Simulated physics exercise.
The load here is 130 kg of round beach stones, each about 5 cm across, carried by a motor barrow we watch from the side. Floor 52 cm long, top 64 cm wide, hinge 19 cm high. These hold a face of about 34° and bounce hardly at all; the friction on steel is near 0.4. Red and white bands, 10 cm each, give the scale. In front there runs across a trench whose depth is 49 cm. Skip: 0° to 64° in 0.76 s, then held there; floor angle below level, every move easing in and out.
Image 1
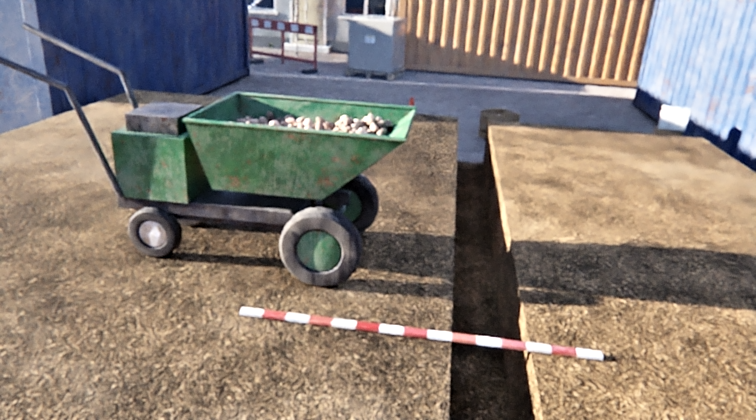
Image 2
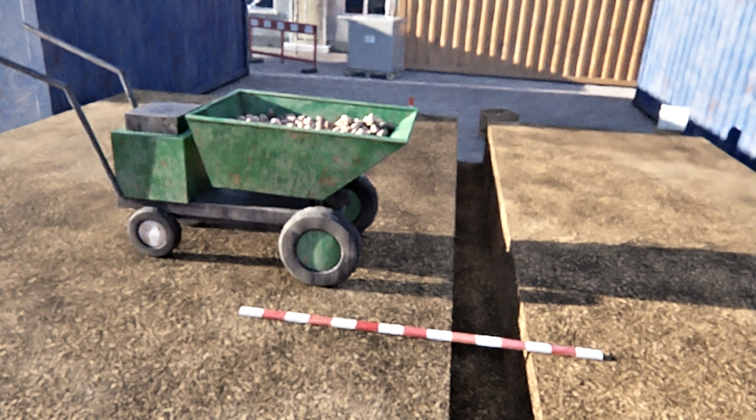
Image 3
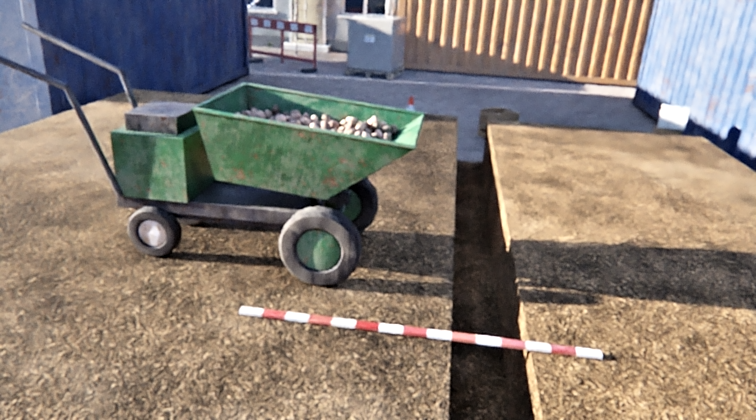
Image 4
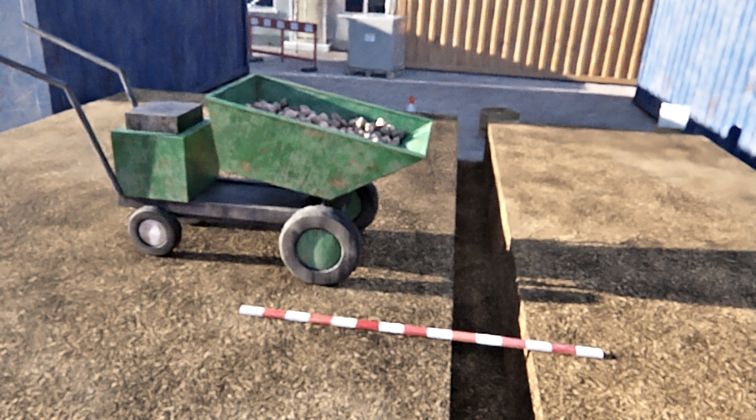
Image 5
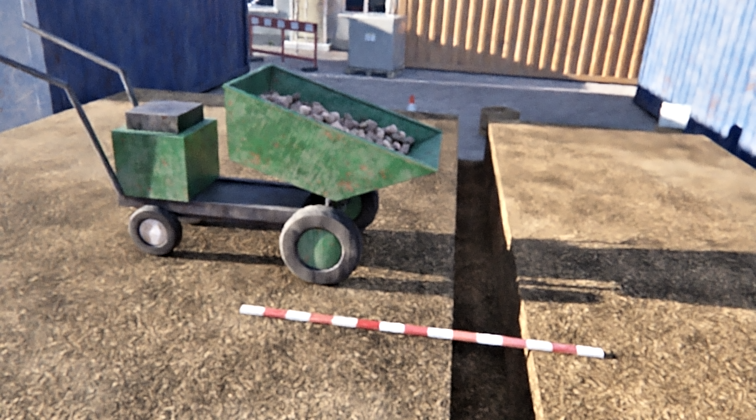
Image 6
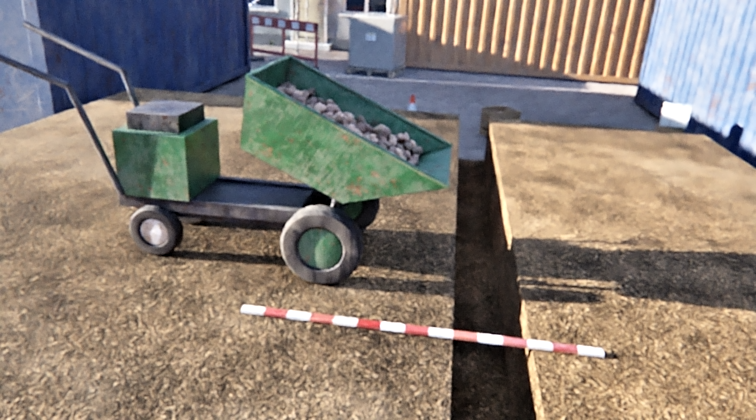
A green motor barrow loaded with round stones stood still beside a narrow trench, behind a red and white striped pole, while its skip slowly tilted forward, the right end lowering toward the trench.
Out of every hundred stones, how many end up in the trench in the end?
Around 81 in every hundred.
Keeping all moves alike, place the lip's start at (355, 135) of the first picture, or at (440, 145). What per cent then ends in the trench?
About 80 per cent first, then about 40 per cent.
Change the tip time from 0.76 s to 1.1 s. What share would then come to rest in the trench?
Roughly 90 per cent would.
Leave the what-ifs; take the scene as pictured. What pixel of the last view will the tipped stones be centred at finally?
(487, 337).
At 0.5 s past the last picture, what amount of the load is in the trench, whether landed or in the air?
Some 20 per cent.
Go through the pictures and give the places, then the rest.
In the first frame, the skip is at 0°, its lip at (405, 140); the top of the load is at (367, 123).
The second frame shows lip at (407, 142), floor tilted 1°, highest stones at (338, 123).
In the third frame, the skip is at 5°, its lip at (415, 148); the top of the load is at (304, 119).
In the fourth frame, the skip is at 10°, its lip at (425, 157); the top of the load is at (270, 109).
In the fifth frame, the skip is at 17°, its lip at (437, 170); the top of the load is at (276, 99).
The sixth frame shows lip at (449, 187), floor tilted 25°, highest stones at (286, 91).
Then, 0.2 s after the last picture the floor is at 54°, 100 % in the skip; the foremost stones are at (451, 211).
Then, 0.5 s after the last picture the floor is at 64°, 80 % in the skip, 20 % in the trench; the foremost stones are at (512, 294).
Then, 0.9 s after the last picture the floor is at 64°, 23 % in the skip, 59 % in the trench, 18 % past the trench; the foremost stones are at (631, 285).
Then, 2.8 s after the last picture the floor is at 64°, 0 % in the skip, 81 % in the trench, 19 % past the trench; the foremost stones are at (721, 278).
